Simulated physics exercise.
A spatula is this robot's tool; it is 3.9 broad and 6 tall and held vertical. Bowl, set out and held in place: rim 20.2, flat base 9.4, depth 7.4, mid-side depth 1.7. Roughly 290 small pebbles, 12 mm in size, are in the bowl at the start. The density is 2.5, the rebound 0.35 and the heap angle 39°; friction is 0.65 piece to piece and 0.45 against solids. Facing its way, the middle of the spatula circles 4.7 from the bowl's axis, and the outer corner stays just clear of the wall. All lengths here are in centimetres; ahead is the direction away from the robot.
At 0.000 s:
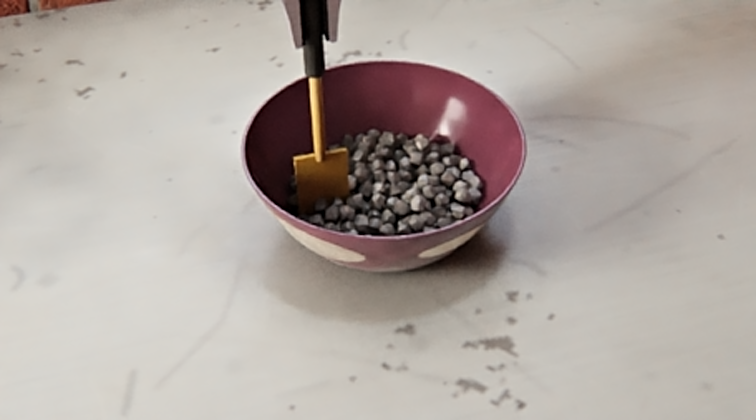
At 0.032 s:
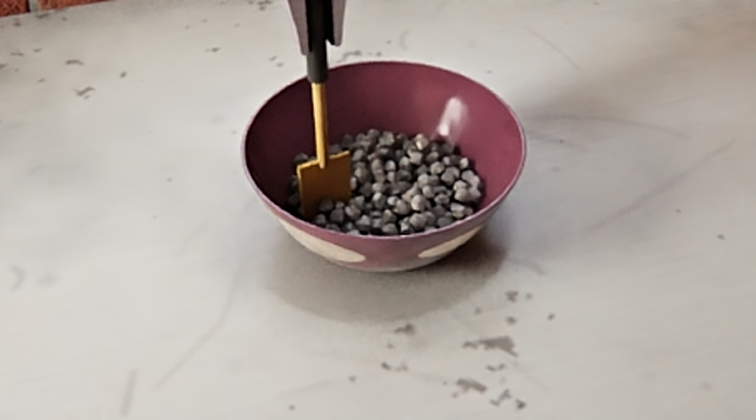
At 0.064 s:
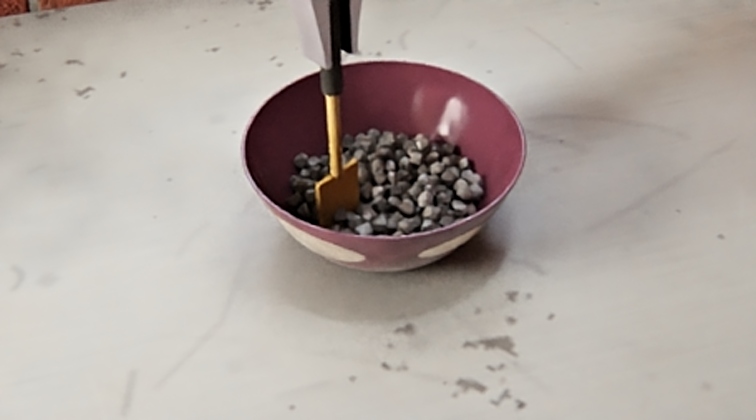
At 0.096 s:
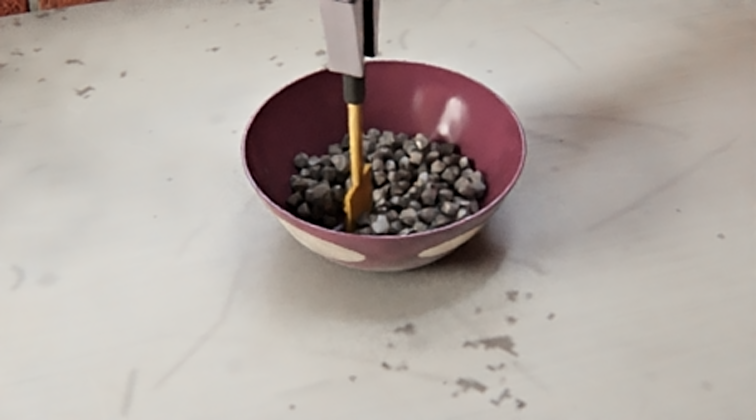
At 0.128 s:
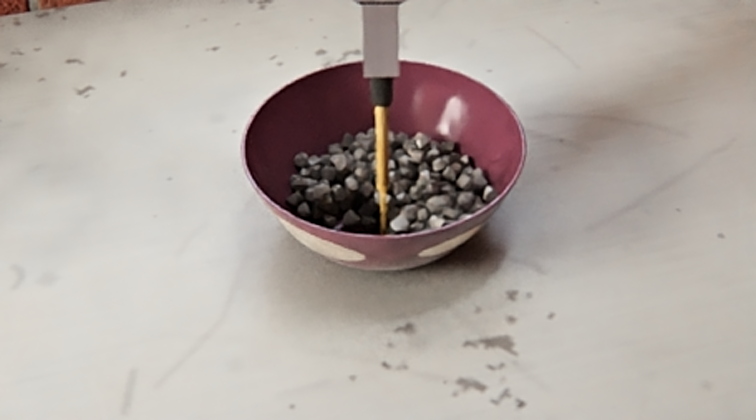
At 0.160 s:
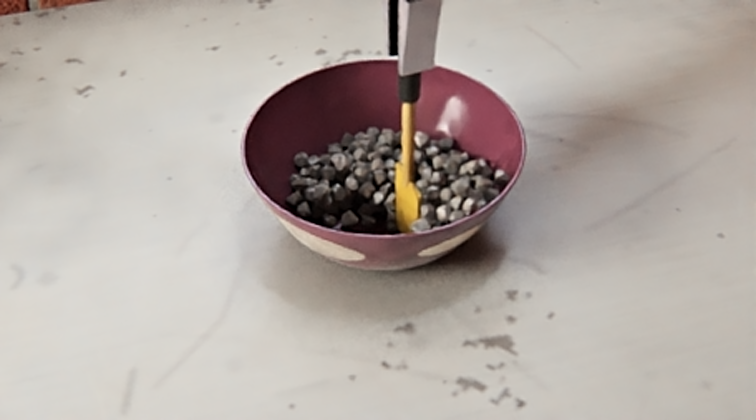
A robot arm swept a yellow spatula upright through small gray pebbles in a maroon bowl, moving from the left side toward the right and turning the blade as it pushed them around.
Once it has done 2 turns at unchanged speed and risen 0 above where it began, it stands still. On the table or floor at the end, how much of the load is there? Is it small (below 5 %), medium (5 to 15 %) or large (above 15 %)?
It is medium.
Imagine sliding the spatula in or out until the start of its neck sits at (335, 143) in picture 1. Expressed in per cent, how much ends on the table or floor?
Close to 0 in a hundred.
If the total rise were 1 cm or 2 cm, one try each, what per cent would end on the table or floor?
Roughly 10 percent, then roughly 0 percent.
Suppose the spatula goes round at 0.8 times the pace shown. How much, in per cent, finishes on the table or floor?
It would come to around 5 percent.
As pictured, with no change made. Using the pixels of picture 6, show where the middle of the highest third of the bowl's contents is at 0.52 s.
The top third is centred near (297, 176) in the last picture.
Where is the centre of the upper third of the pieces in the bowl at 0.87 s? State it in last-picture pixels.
Near (406, 108).
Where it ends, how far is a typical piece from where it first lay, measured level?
Reading: Around 9 cm.
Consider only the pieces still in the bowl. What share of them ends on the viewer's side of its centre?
I'd put it at roughly 60 per cent.
After 0.52 s, 340° round, highest piece 9 above the table; 283 in the bowl, 6 on the table or floor.
After 0.87 s, 224° round, highest piece 9 above the table; 276 in the bowl, 10 on the table or floor, 3 in flight or on the tool.
After 1.25 s, 0° round, highest piece 8 above the table; 265 in the bowl, 24 on the table or floor.
After 1.95 s, 0° round, highest piece 8 above the table; 265 in the bowl, 24 on the table or floor.
In the end, 265 in the bowl, 24 on the table or floor. That is 8 % on the table or floor.
